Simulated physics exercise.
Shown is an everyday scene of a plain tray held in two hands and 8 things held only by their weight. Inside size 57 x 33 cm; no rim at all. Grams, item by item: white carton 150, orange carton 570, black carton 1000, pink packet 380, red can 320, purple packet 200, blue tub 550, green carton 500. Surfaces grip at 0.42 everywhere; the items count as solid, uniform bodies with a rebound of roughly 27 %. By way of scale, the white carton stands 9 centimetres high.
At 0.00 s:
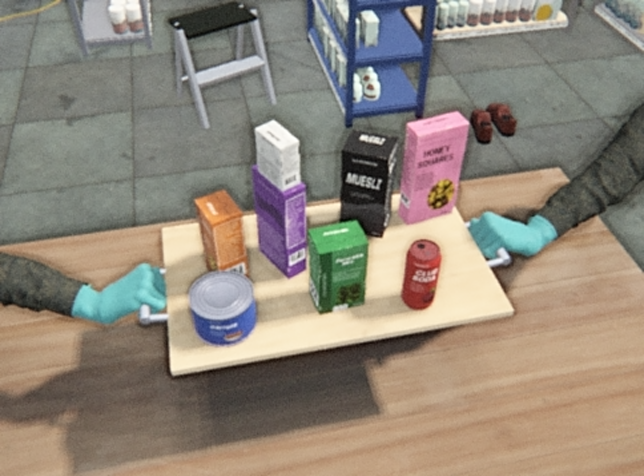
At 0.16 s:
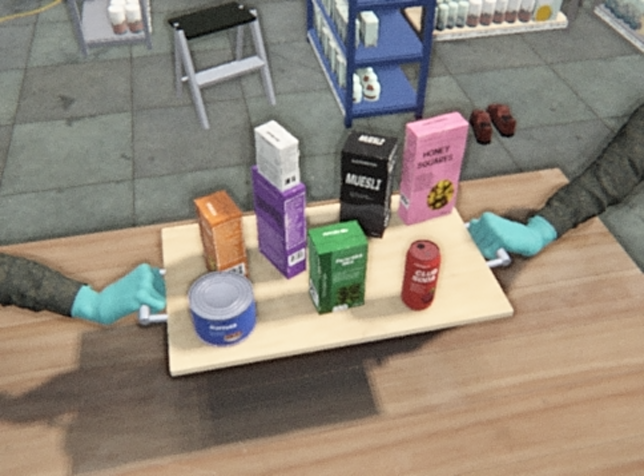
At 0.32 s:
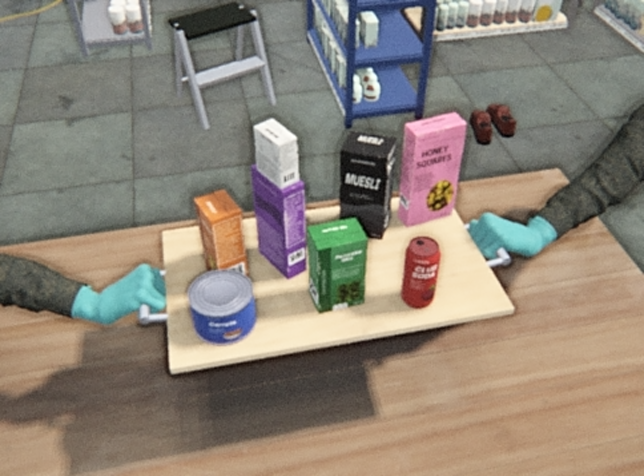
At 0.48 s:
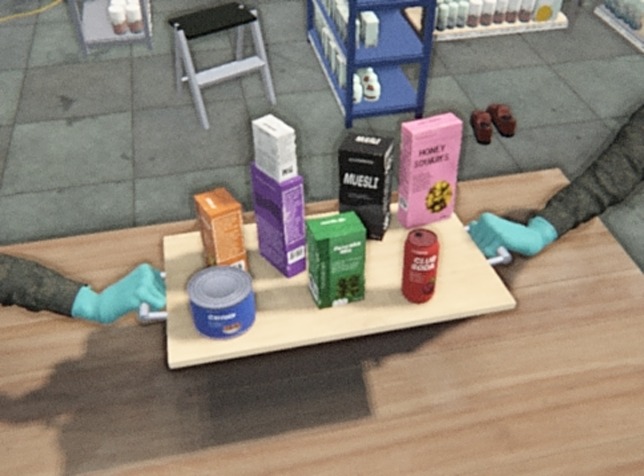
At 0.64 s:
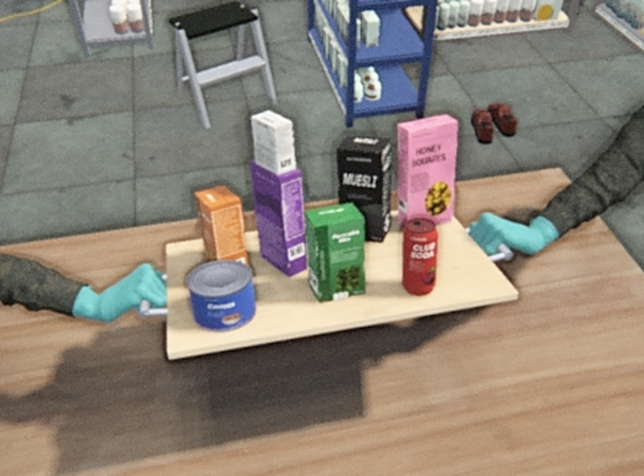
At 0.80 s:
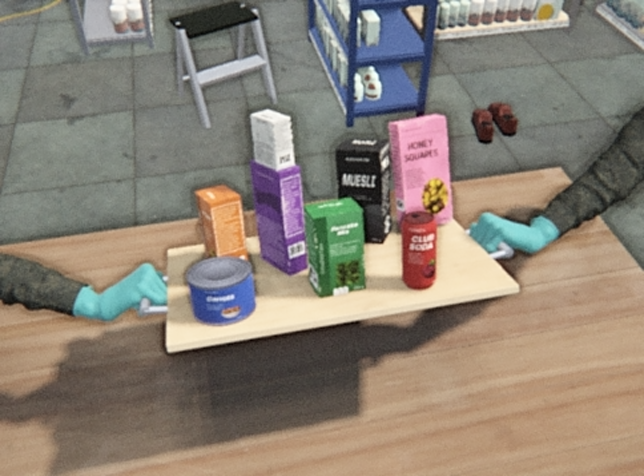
Gloved hands holding a wooden board of cartons, a red can and a blue tub, gradually tilting its far edge down.
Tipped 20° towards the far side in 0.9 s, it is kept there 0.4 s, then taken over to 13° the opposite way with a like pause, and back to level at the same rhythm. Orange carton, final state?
It does not go down.
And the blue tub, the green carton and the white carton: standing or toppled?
Outcome noted - the blue tub survives without falling, the green carton survives without falling, the white carton ends up fallen.
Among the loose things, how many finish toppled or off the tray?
That makes 3.
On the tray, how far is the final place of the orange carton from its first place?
Start to finish, roughly 0 cm.
After 1.20 s, tilt 20°, far edge down; pink packet now off the tray; white carton 14° off its base; purple packet 14° off its base.
After 1.60 s, tilt 17°, far edge down; white carton and purple packet now off the tray.
After 1.90 s, tray level.
After 2.90 s, tilt 12°, near edge down.
In the end (4.1 s), off the tray and tipped over, white carton, pink packet and purple packet; the other 5 under 5 cm from the start. At the end, from the last picture's camera, orange carton near (224, 241).
